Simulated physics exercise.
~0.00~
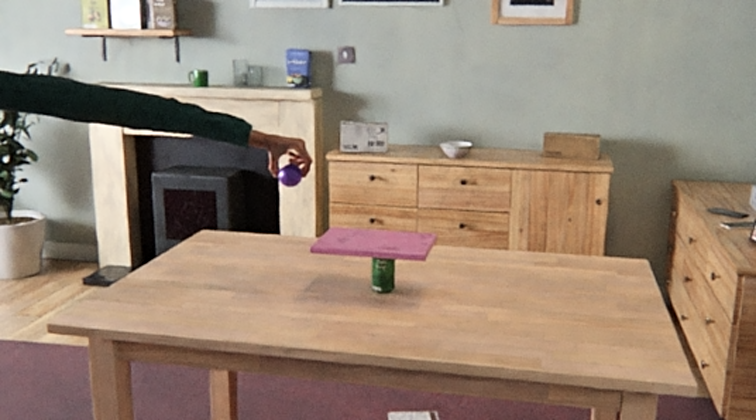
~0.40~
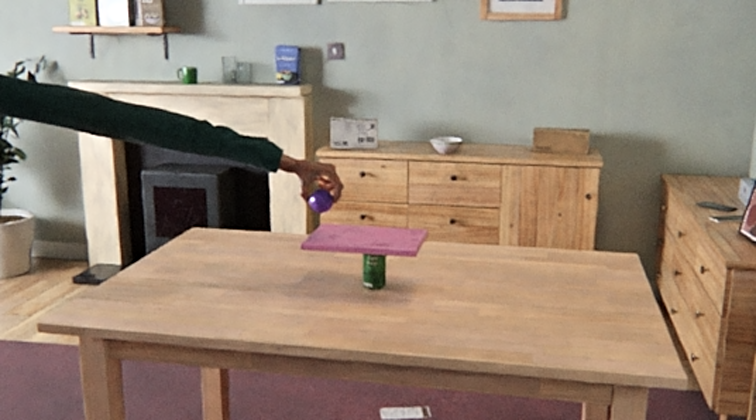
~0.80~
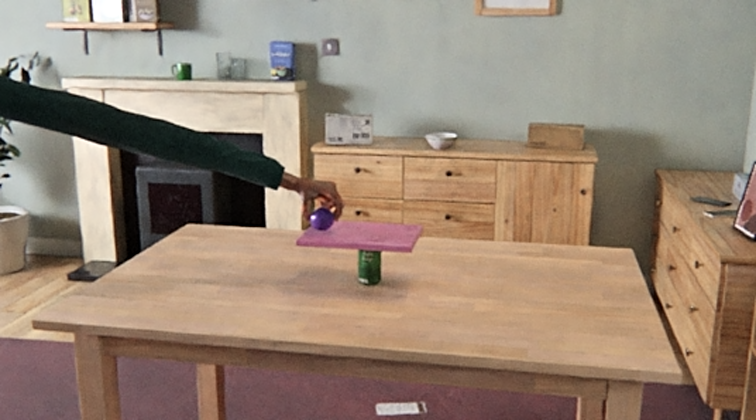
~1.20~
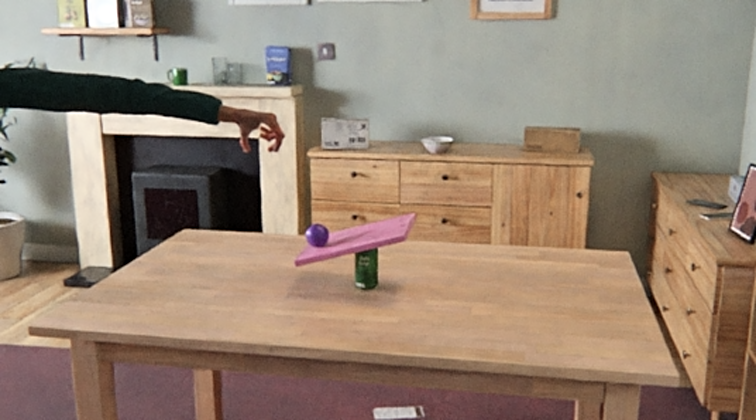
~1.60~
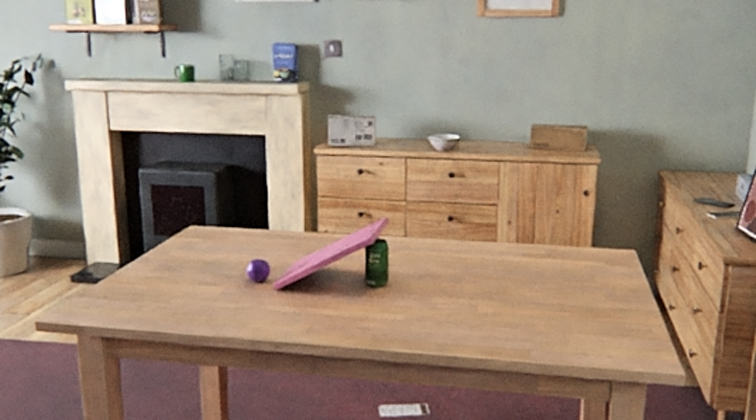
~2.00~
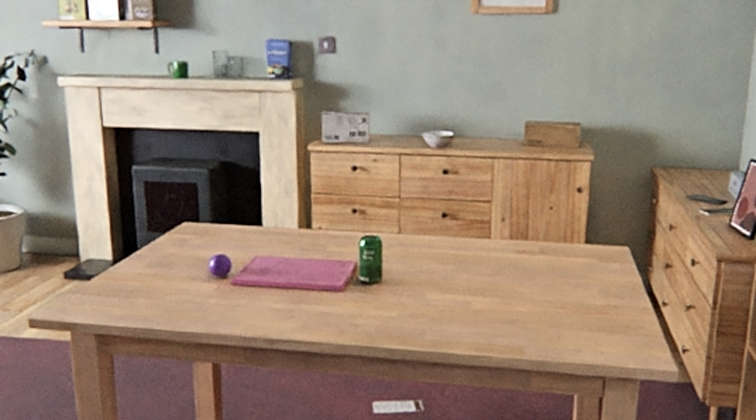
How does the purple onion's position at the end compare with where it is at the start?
At the start the purple onion is held in a hand above the table, up and to the left of the pink lid. At the end it rests on the tabletop, lower and further left, just beyond the left end of the fallen lid.
At first, a flat pink lid lies balanced on a green can on a wooden table, while a hand reaches in from the left holding a round purple onion above it. The hand lowers the onion onto the left part of the lid. It lets go and draws back, and the lid tips down to the left under the onion. The onion comes off onto the table, and the lid slides down after it, leaning briefly against the can. In the end, the lid lies flat between the onion on the left and the can, which still stands upright.
